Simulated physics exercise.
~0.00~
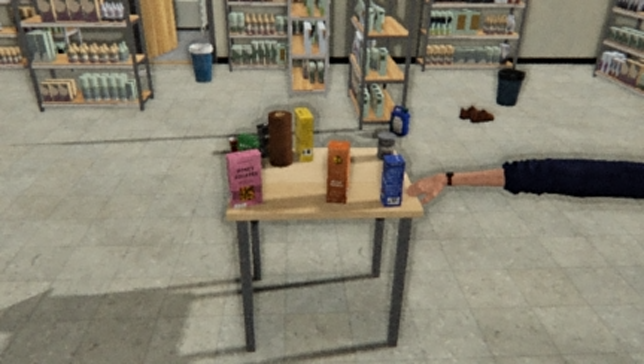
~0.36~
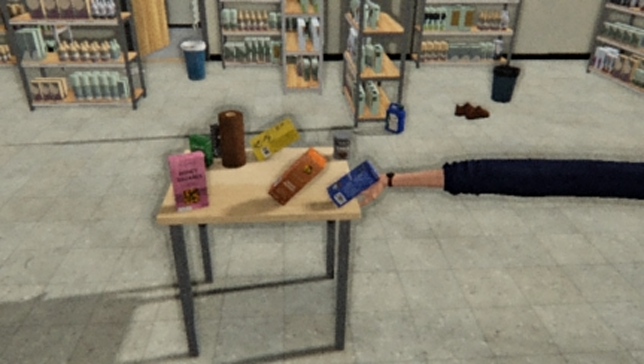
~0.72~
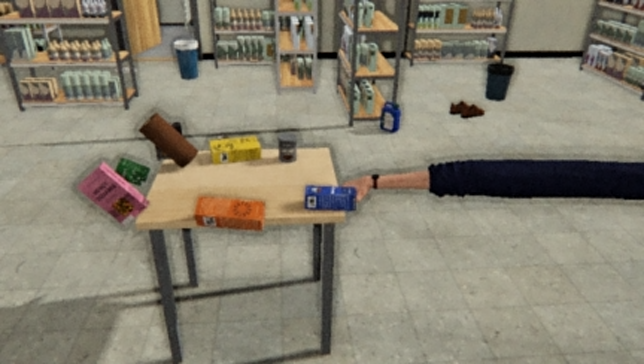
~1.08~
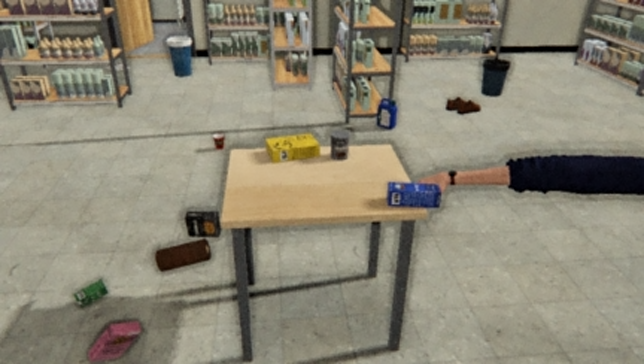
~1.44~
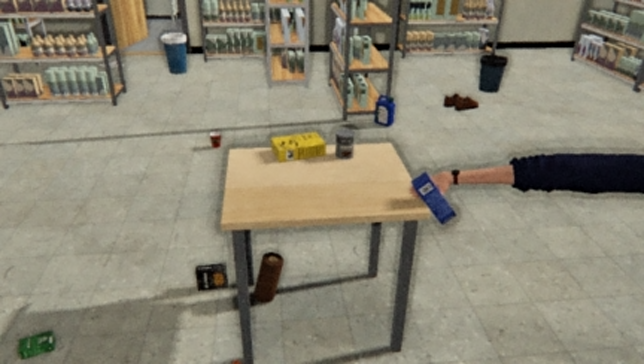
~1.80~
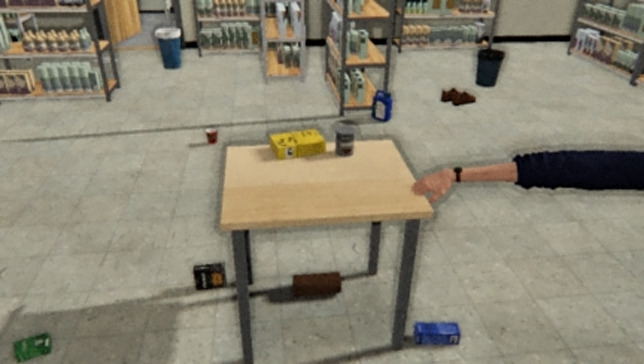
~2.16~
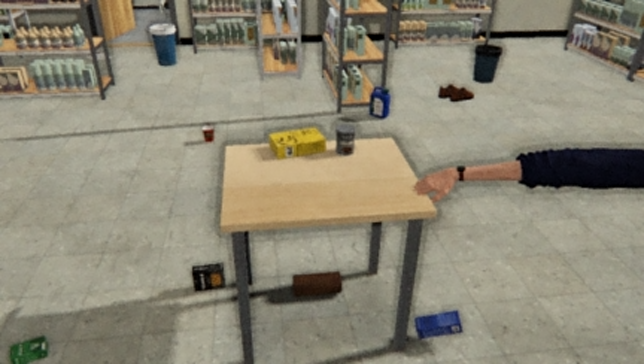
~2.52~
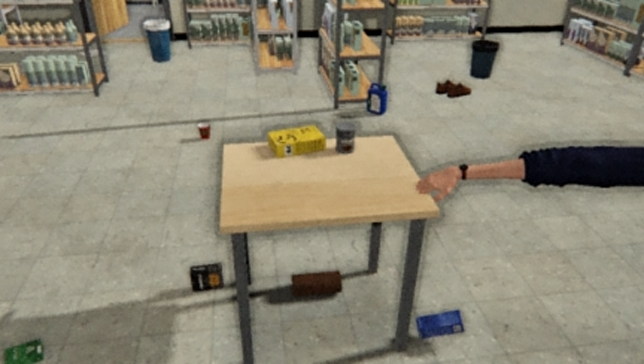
An arm jerking a small table left then back right, toppling cartons to the shop floor, leaving a yellow packet and grey tin.
